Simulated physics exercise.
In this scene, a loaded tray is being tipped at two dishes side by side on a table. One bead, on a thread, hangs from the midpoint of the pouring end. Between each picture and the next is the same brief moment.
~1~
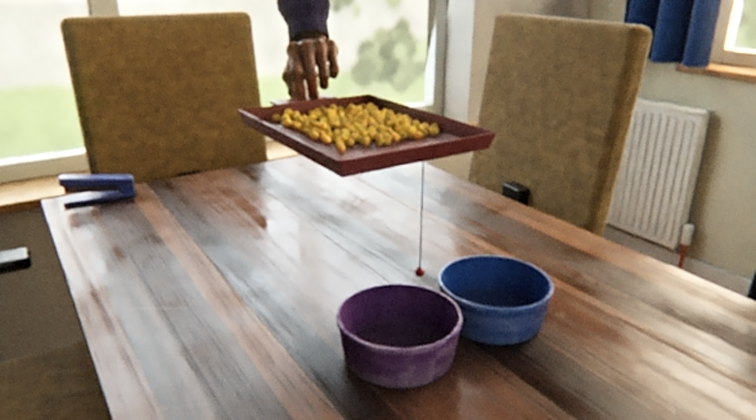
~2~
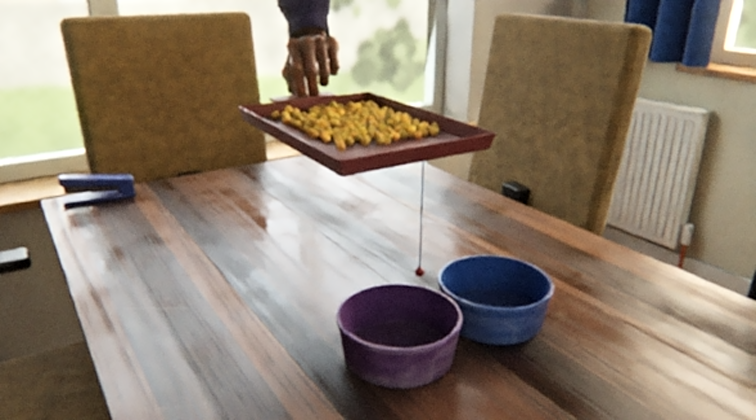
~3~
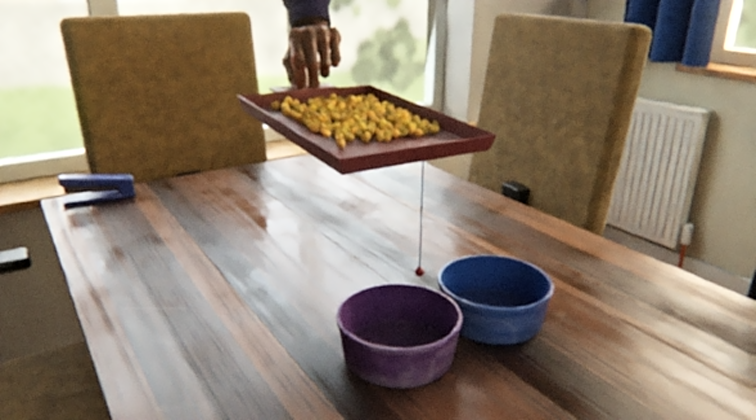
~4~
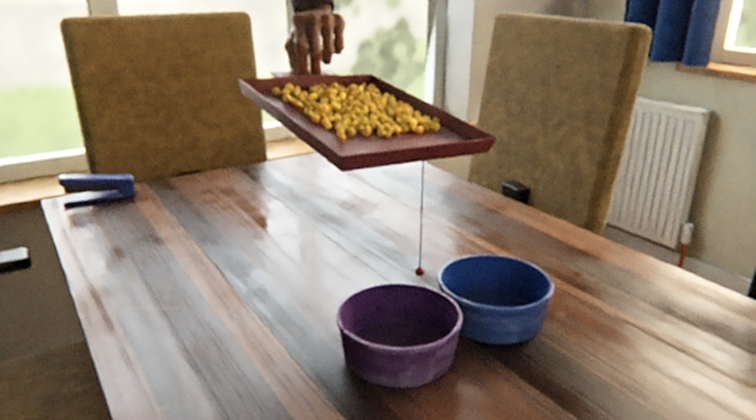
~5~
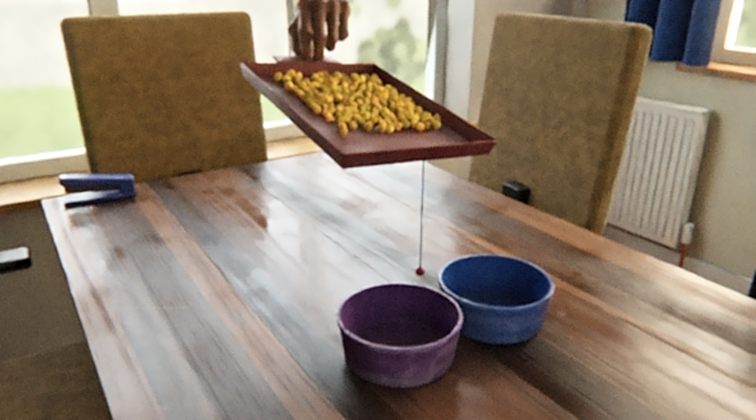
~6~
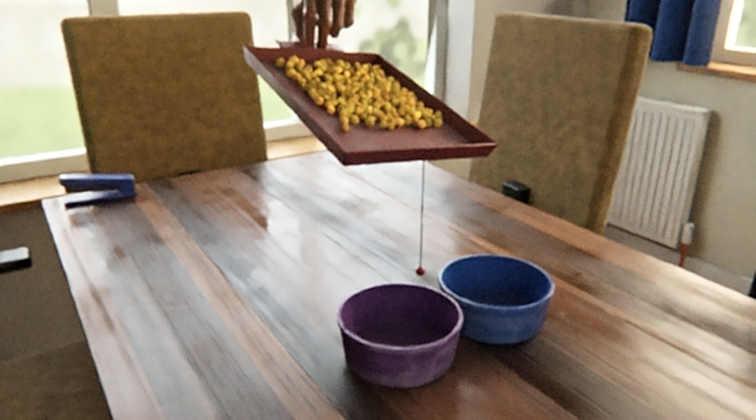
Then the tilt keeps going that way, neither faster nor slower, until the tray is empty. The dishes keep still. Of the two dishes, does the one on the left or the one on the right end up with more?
The one on the right.
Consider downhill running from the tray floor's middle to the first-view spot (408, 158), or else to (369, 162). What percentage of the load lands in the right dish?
First heading roughly 30 %, second roughly 0 %.
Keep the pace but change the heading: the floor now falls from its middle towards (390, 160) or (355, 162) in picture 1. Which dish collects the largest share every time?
Case one: The dish at left. Case two: The dish at left.
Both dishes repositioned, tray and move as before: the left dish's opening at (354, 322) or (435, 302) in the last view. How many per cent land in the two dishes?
Roughly 50% on the first try and 80% on the second.
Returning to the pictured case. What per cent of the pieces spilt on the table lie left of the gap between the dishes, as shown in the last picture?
Share to the left: Near 10 per cent.
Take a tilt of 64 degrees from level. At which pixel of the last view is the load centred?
Its middle sits at about pixel (442, 110).
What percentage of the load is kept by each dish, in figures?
Looks like close to 10 % lands in the left dish and close to 90 % in the right one.
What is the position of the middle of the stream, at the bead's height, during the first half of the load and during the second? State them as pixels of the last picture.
The opening half passes (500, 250), the closing half (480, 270).
Shortly afterwards, tray tipped steeply; all but a few on the tray; only a few in the air.
Next, tray tipped past a quarter turn; the bulk on the tray; only a few in the right dish; a little in the air.
Some moments later, tray tipped past a quarter turn; a little in the left dish; the bulk in the right dish; a little outside both.
In the end, tray tipped past a quarter turn; a little in the left dish; the bulk in the right dish; a little outside both.
